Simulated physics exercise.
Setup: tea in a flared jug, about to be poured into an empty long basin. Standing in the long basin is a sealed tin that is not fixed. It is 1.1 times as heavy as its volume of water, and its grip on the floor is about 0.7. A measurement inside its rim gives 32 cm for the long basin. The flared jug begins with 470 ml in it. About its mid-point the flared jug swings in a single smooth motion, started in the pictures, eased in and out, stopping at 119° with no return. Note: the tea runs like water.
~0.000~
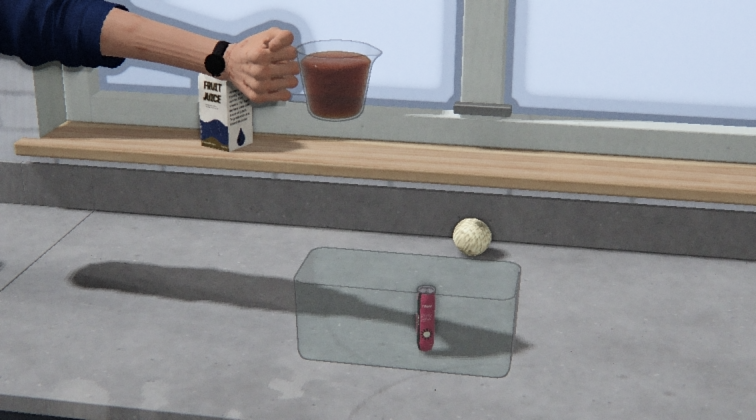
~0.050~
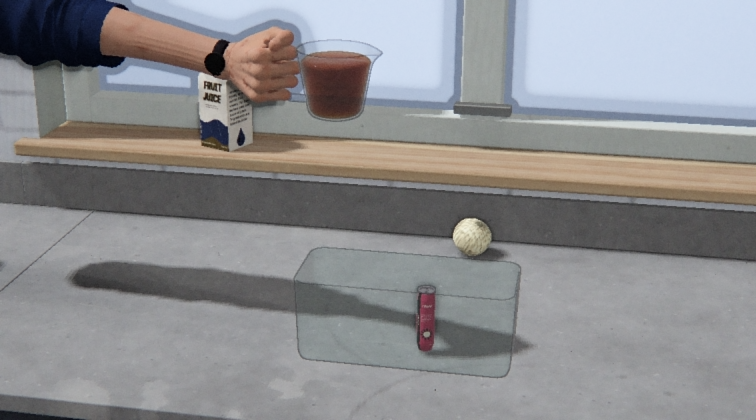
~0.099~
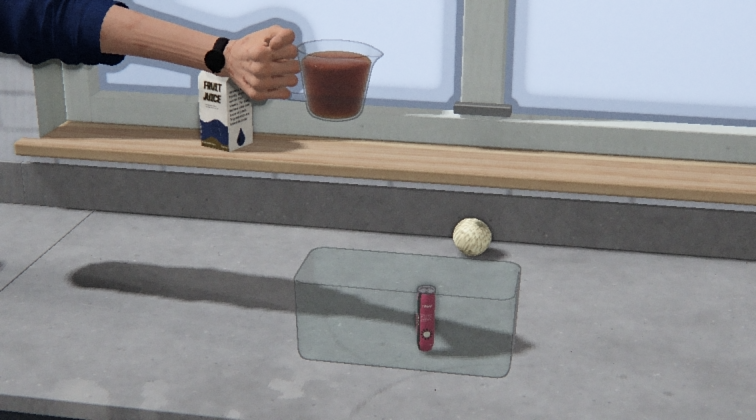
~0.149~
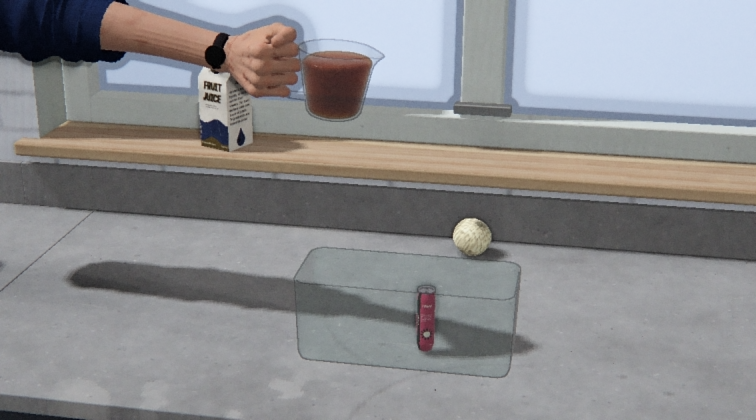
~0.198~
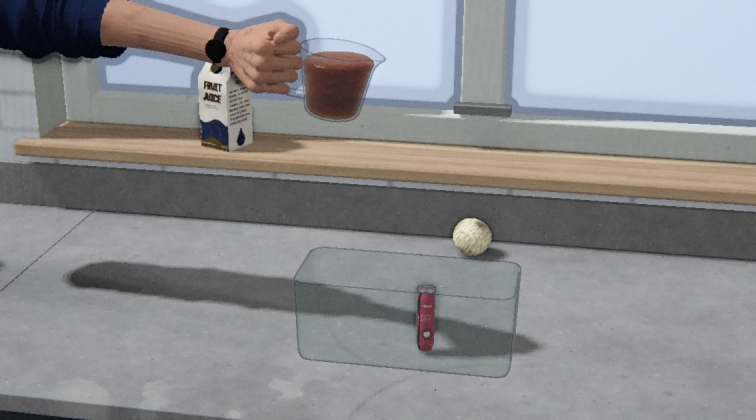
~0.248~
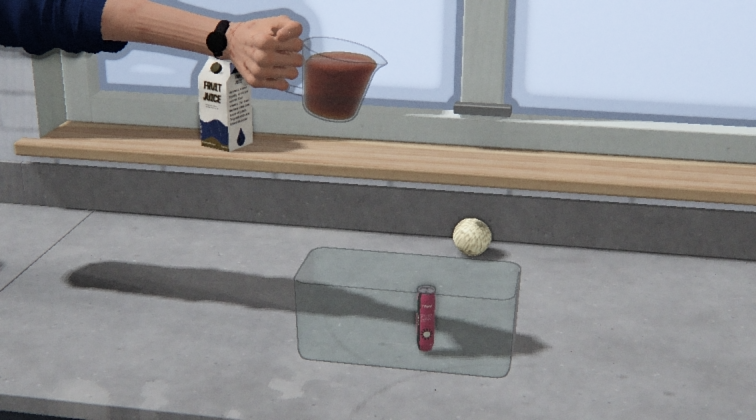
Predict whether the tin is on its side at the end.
It will not come down.
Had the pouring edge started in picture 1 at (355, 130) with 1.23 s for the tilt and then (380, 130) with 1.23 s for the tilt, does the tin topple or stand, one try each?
The tin overturns the first time and overturns the second time.
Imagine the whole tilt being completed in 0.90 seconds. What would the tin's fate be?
In that case the tin stays vertical.
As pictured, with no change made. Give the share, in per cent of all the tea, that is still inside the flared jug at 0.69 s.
About 60 per cent.
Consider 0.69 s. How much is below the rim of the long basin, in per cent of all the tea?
Roughly 5 percent.
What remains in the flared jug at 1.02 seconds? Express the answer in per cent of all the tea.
Close to 4 percent of the whole amount.
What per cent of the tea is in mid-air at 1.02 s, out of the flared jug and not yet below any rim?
Airborne share: Near 26 %.
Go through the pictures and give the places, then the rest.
It leans 0°; its right rim is at (383, 53); the tea meets the walls at (302, 56) and (372, 60); the long basin's rim runs from (303, 265) to (518, 283); the tin's top is at (427, 292), in the first frame.
It leans 0°; its right rim is at (383, 53); the tea meets the walls at (303, 56) and (372, 60), in the second frame.
It leans 2°; its right rim is at (383, 54); the tea meets the walls at (303, 56) and (373, 61), in the third frame.
It leans 4°; its right rim is at (385, 56); the tea meets the walls at (304, 56) and (374, 61), in the fourth frame.
It leans 7°; its right rim is at (386, 59); the tea meets the walls at (306, 56) and (376, 62), in the fifth frame.
It leans 12°; its right rim is at (388, 63); the tea meets the walls at (307, 57) and (379, 63), in the sixth frame.
Then, 0.69 s in, the tilt is 71° and 61 per cent is still to pour; the tin stands where it began.
Then, 1.02 s in, the tilt is 111° and 4 per cent is still to pour; the tin stands where it began.
Then, 1.36 s in, the tilt is 119° and 0 per cent is still to pour; the tin stands where it began.
Then, 1.73 s in, the tilt is 119° and 0 per cent is still to pour; the tin stands where it began.
Finally, the tin stands where it began.
